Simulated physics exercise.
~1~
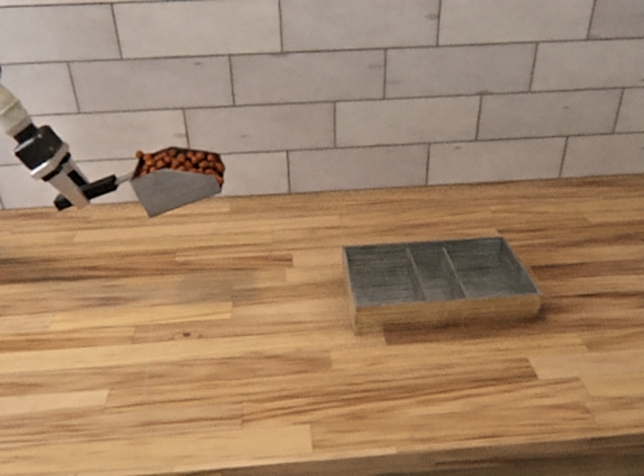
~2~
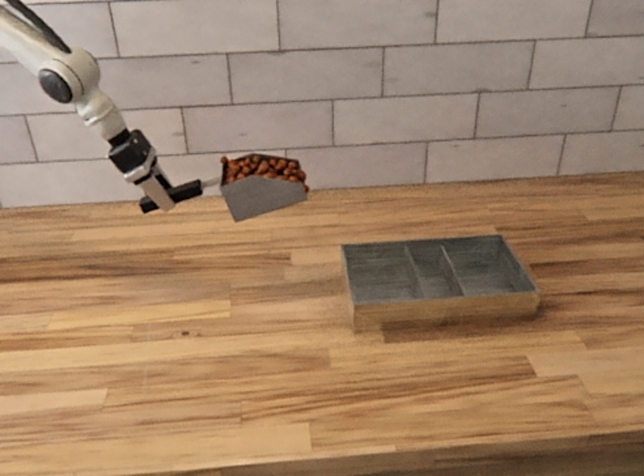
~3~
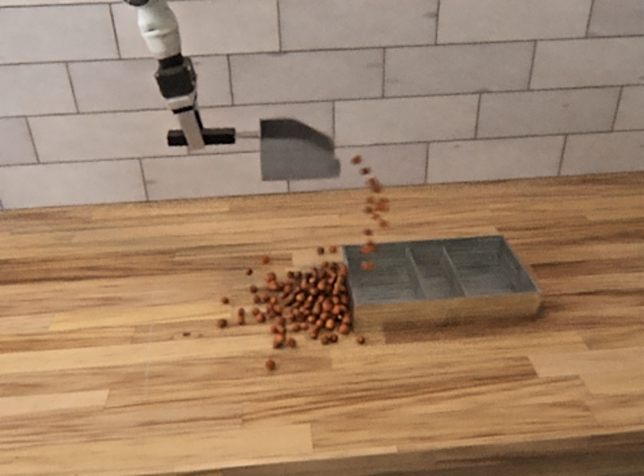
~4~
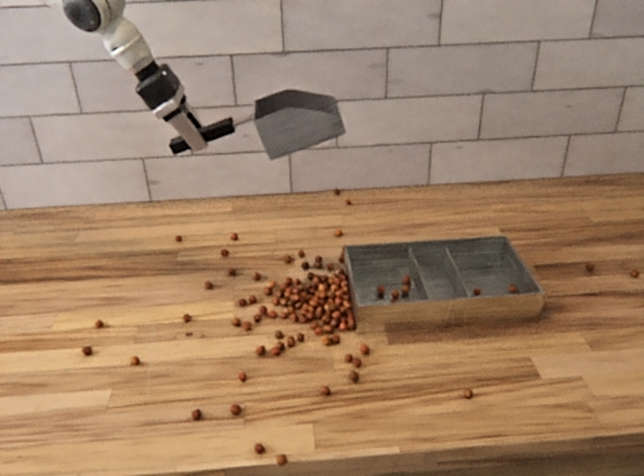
At first, a robot arm on the left holds a metal scoop heaped with reddish-brown hazelnuts above a wooden counter, where a shallow divided box sits to the right. The arm carries the full scoop rightward toward the box. It then moves a little farther and tips the scoop forward, and the nuts pour out short of the box, piling up against its left side. Finally, the arm tilts the emptied scoop back as stray nuts scatter across the counter. Most lie in a heap beside the box, with only a few inside it.
